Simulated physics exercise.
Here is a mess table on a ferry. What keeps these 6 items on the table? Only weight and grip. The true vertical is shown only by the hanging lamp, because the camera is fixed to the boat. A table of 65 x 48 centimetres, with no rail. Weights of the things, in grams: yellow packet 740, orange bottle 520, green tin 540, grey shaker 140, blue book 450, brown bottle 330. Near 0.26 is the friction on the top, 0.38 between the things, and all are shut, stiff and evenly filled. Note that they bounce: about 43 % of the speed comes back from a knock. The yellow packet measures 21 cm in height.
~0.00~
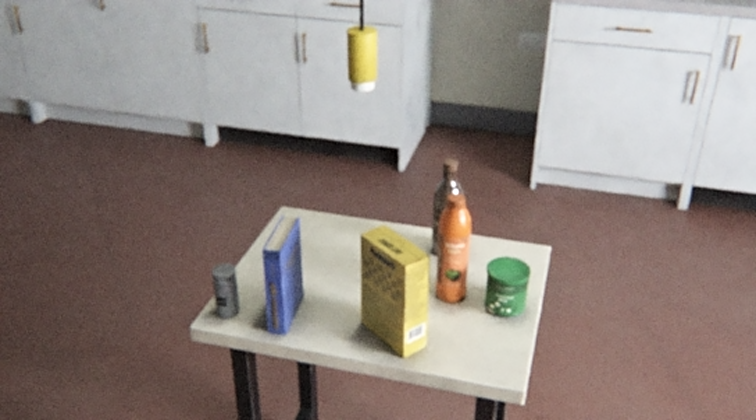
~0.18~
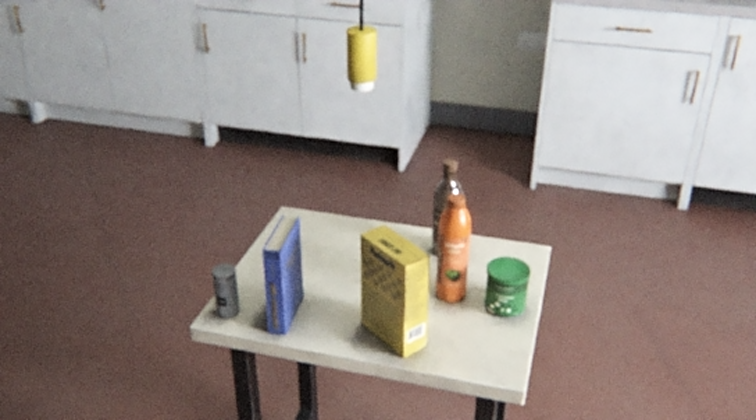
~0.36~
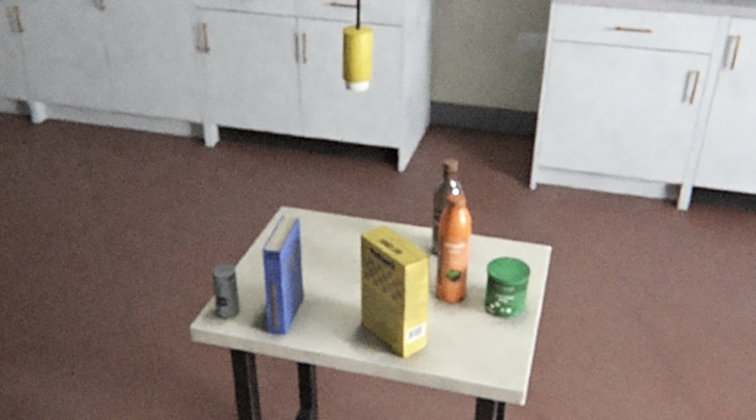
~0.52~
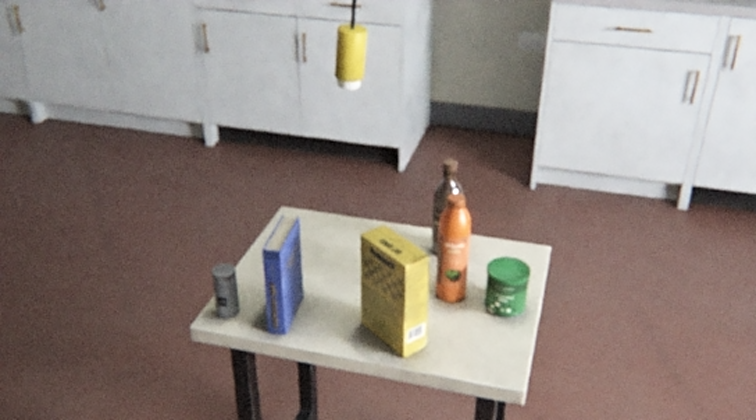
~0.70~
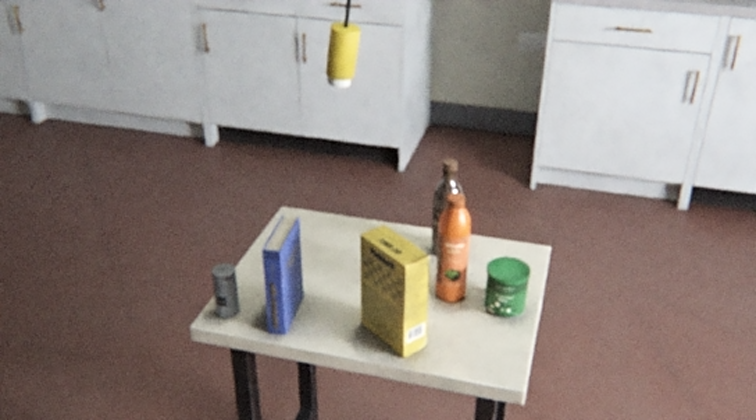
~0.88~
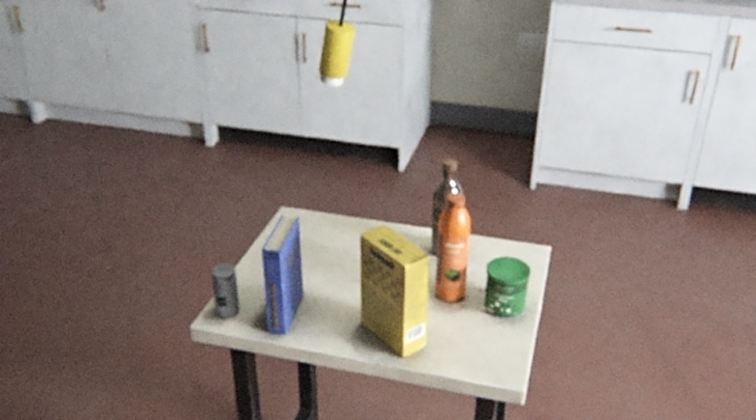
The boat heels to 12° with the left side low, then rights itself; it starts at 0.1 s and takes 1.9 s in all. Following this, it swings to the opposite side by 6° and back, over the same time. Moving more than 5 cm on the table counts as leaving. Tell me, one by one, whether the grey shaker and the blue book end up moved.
Moved? Grey shaker - yes, blue book - yes.
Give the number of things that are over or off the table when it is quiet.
The tally is 2.
After 1.58 s, boat heeled 5°, left side down; grey shaker now off the table; blue book on its side near (222, 301).
After 1.88 s, boat level; blue book now off the table.
After 2.18 s, boat level.
After 2.78 s, boat heeled 6°, right side down.
At rest (4.4 s), off the table, grey shaker and blue book; the other 4 in place, give or take 5 cm.
